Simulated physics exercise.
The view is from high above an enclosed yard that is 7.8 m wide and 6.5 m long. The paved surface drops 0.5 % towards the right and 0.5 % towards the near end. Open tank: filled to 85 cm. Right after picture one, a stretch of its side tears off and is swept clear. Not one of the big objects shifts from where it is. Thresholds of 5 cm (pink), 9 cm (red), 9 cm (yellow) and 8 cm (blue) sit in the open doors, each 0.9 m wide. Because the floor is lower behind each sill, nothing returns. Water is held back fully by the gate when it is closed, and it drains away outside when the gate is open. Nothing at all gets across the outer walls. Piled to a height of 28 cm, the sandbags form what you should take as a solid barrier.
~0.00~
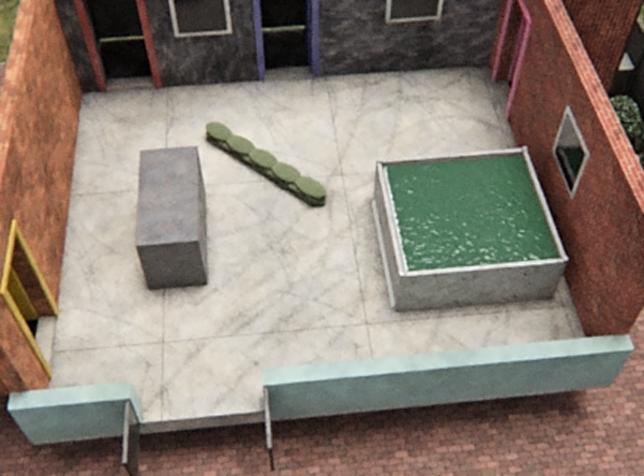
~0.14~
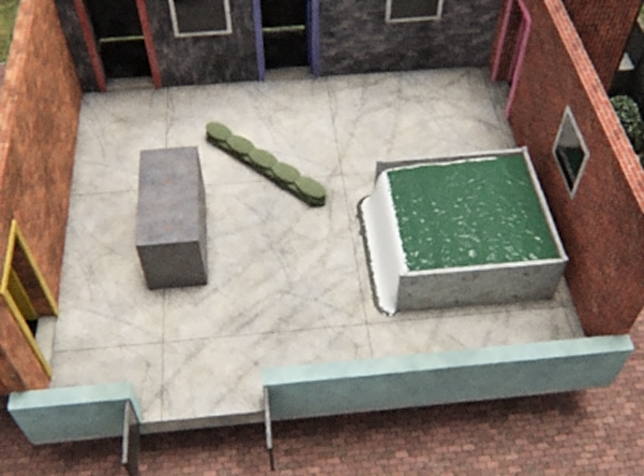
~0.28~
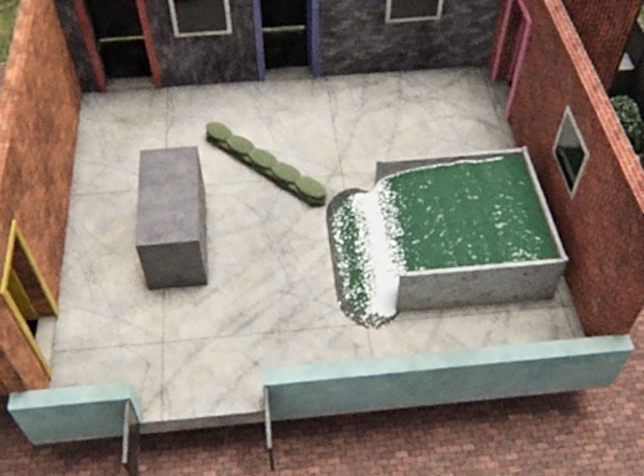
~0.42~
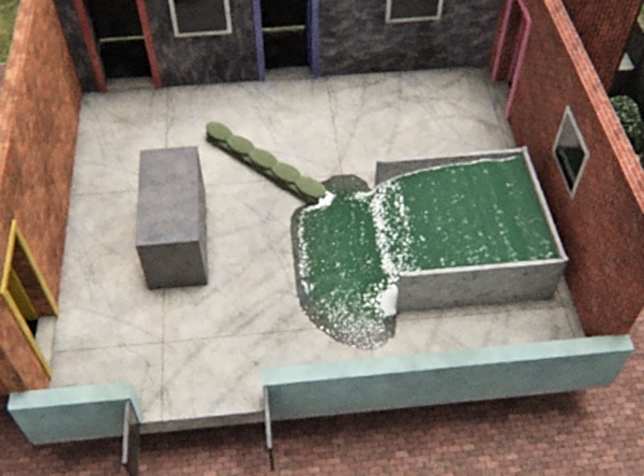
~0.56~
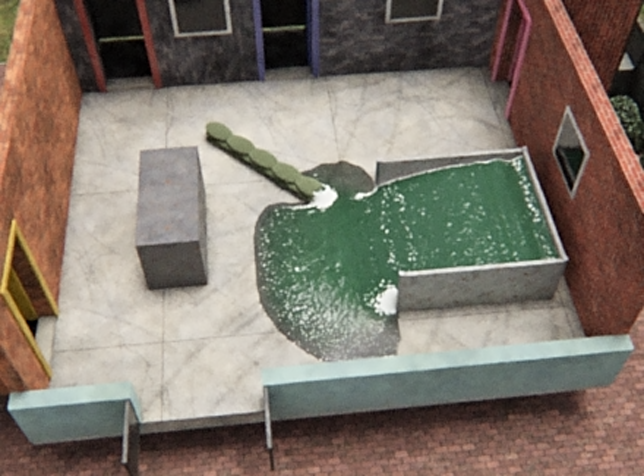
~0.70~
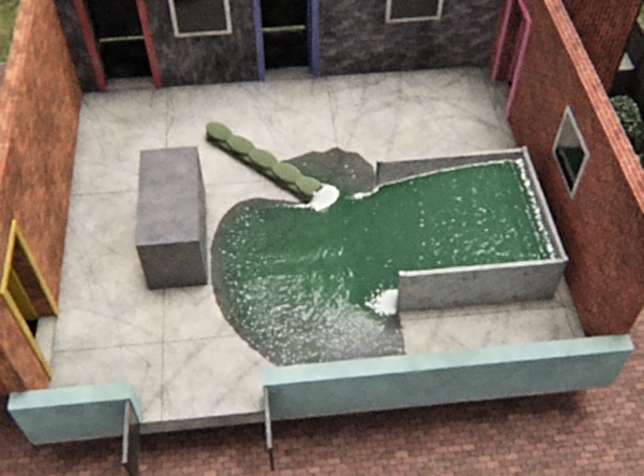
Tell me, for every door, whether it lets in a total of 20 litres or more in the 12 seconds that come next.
Pink door: Limit crossed; red door: Limit crossed; yellow door: Limit crossed; blue door: Limit not crossed.
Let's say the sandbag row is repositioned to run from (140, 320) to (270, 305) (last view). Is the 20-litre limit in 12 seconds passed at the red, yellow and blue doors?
So then red is beyond it, yellow is beyond it and blue is beyond it.
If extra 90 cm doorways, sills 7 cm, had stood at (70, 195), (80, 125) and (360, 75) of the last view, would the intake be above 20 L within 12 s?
Per doorway, in order: Sufficient / sufficient / insufficient.
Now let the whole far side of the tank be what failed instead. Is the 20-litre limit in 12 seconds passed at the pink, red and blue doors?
Then: Pink beyond it, red beyond it, blue beyond it.
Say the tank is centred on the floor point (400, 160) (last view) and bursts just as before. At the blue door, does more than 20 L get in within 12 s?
Blue: Too much.
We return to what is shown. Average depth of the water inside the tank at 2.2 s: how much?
It averages close to 28 centimetres.
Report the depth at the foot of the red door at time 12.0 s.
The depth there is around 3.5 cm.
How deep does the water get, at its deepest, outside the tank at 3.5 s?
Around 34 centimetres deep.
After 1.4 s water covers 40 % of the floor and is deepest (54 cm) near (214, 263); pink door not reached, red door not reached, yellow door 7 cm at the sill, 0 L in, blue door not reached.
After 2.2 s water covers 50 % of the floor and is deepest (51 cm) near (60, 414); pink door not reached, red door not reached, yellow door 18 cm at the sill, 46 L in, blue door 10 cm at the sill, 0 L in.
After 3.5 s water covers 65 % of the floor and is deepest (34 cm) near (47, 415); pink door not reached, red door 15 cm at the sill, 17 L in, yellow door 19 cm at the sill, 131 L in, blue door 8 cm at the sill, 6 L in.
After 7.0 s water covers 85 % of the floor and is deepest (16 cm) near (232, 161); pink door 3 cm at the sill, 0 L in, red door 12 cm at the sill, 125 L in, yellow door 8 cm at the sill, 174 L in, blue door 8 cm at the sill, 7 L in.
After 12.0 s water covers 95 % of the floor and is deepest (14 cm) near (558, 291); pink door 8 cm at the sill, 35 L in, red door 4 cm at the sill, 134 L in, yellow door 7 cm at the sill, 175 L in, blue door 2 cm at the sill, 7 L in.
